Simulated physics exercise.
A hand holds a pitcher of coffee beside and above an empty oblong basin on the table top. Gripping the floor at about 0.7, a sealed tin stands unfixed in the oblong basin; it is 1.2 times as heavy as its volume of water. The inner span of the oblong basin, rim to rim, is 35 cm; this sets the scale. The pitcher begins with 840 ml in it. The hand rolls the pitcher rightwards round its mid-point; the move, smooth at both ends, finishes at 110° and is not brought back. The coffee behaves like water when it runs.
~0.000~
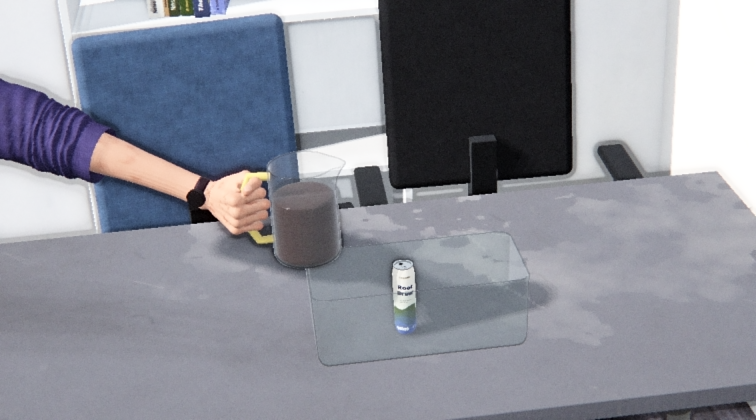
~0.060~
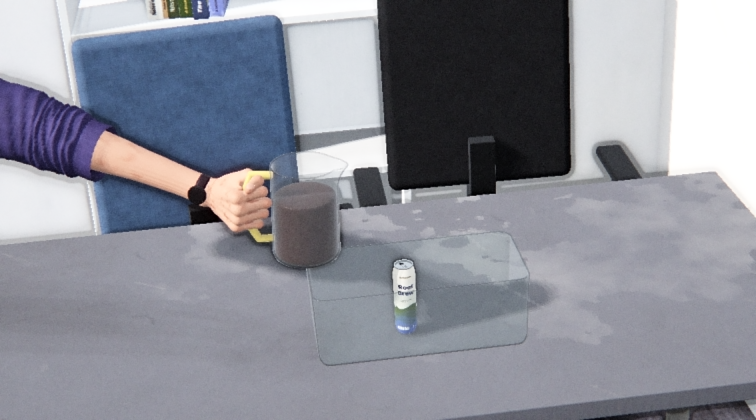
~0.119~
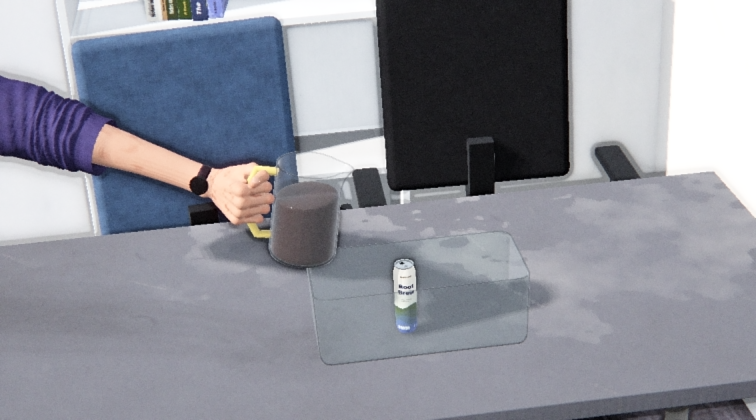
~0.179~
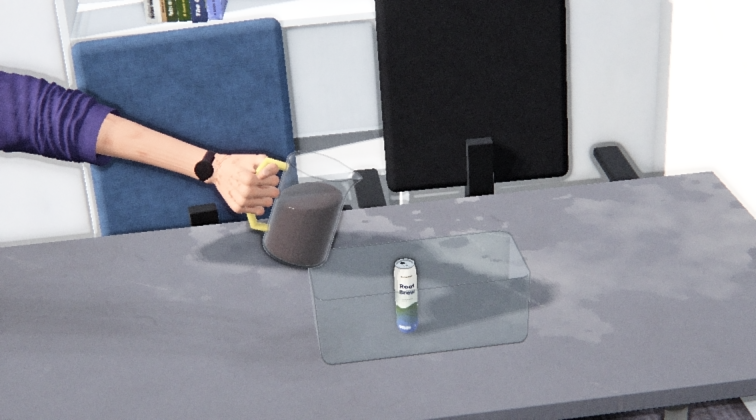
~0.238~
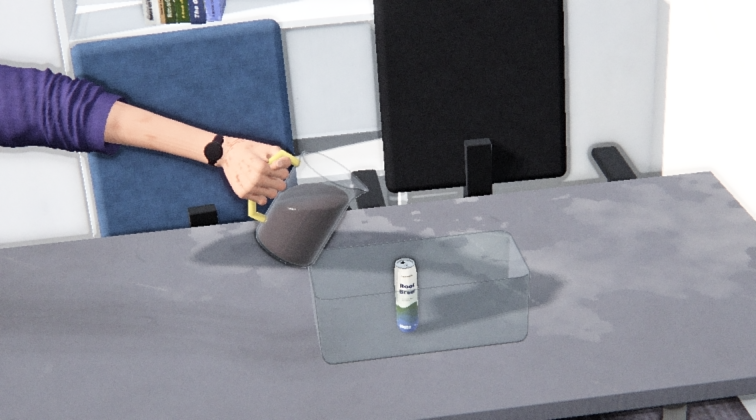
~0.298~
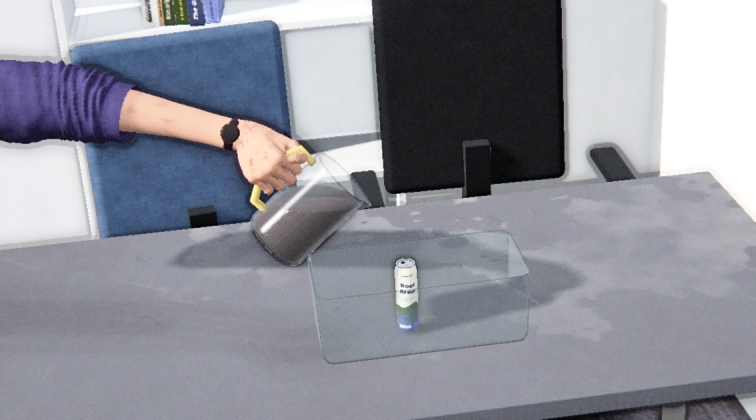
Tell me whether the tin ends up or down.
It ends up tipped.
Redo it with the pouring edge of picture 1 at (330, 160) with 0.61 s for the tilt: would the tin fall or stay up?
Then the tin remains standing.
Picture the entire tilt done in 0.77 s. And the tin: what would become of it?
Result: Tin tipped over.
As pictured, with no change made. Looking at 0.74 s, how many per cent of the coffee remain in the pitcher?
Roughly 20 percent remains.
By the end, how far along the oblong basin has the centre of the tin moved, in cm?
Net tin displacement: Roughly 12.5 cm.
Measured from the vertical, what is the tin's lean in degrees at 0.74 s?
It leans about 0° from upright.
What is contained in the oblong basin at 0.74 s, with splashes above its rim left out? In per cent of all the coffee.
Some 68 per cent.
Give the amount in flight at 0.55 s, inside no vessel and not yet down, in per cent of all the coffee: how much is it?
Roughly 18 percent.
After 0.55 s the tilt is 105° and 67 per cent is still to pour; the tin stands where it began.
After 0.74 s the tilt is 110° and 20 per cent is still to pour; the tin stands 3 cm from where it began.
After 0.93 s the tilt is 110° and 4 per cent is still to pour; the tin leans 23°.
After 1.14 s the tilt is 110° and 0 per cent is still to pour; the tin lies on its side.
In the end the tin lies on its side.
